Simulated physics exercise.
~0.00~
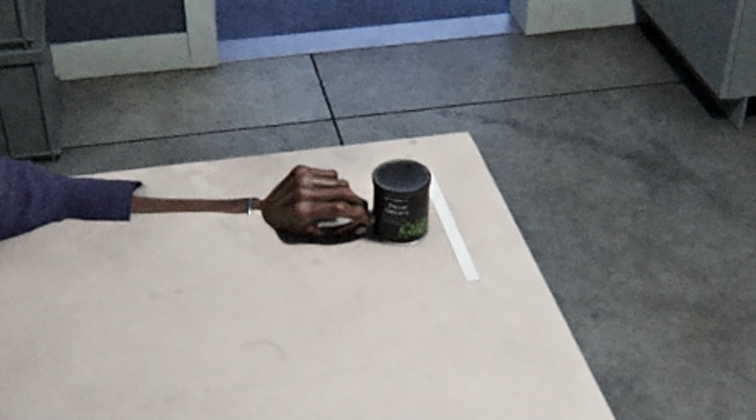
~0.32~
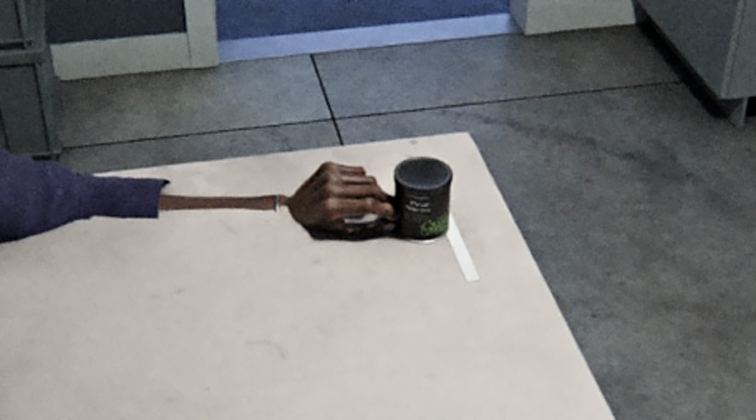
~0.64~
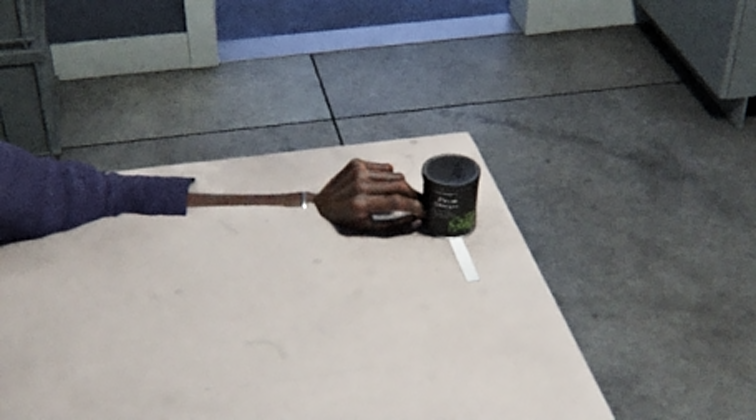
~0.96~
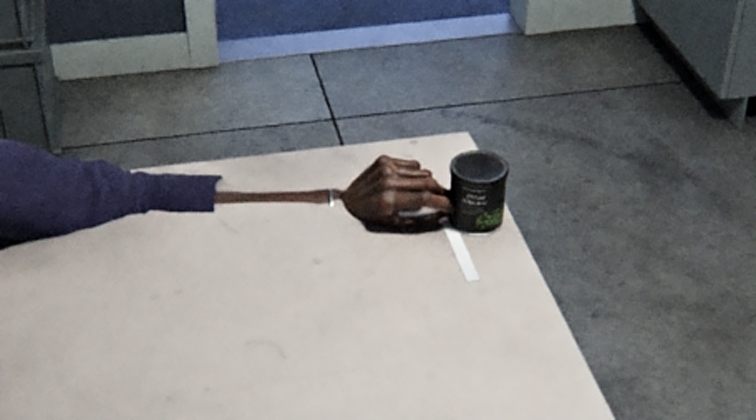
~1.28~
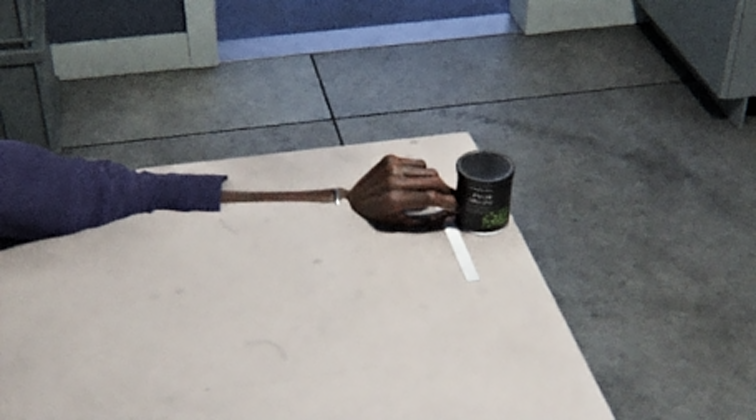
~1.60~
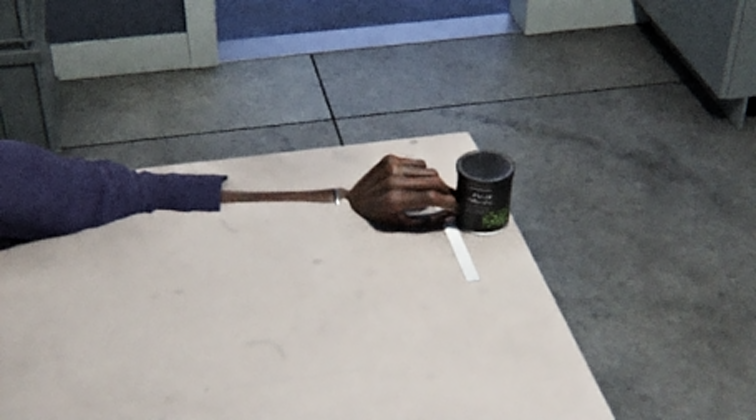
We see a hand slowly push a black pot to the right across a pale table, past a strip of white tape and up to the table's edge, where the pot stops and stays on top with the hand still beside it.
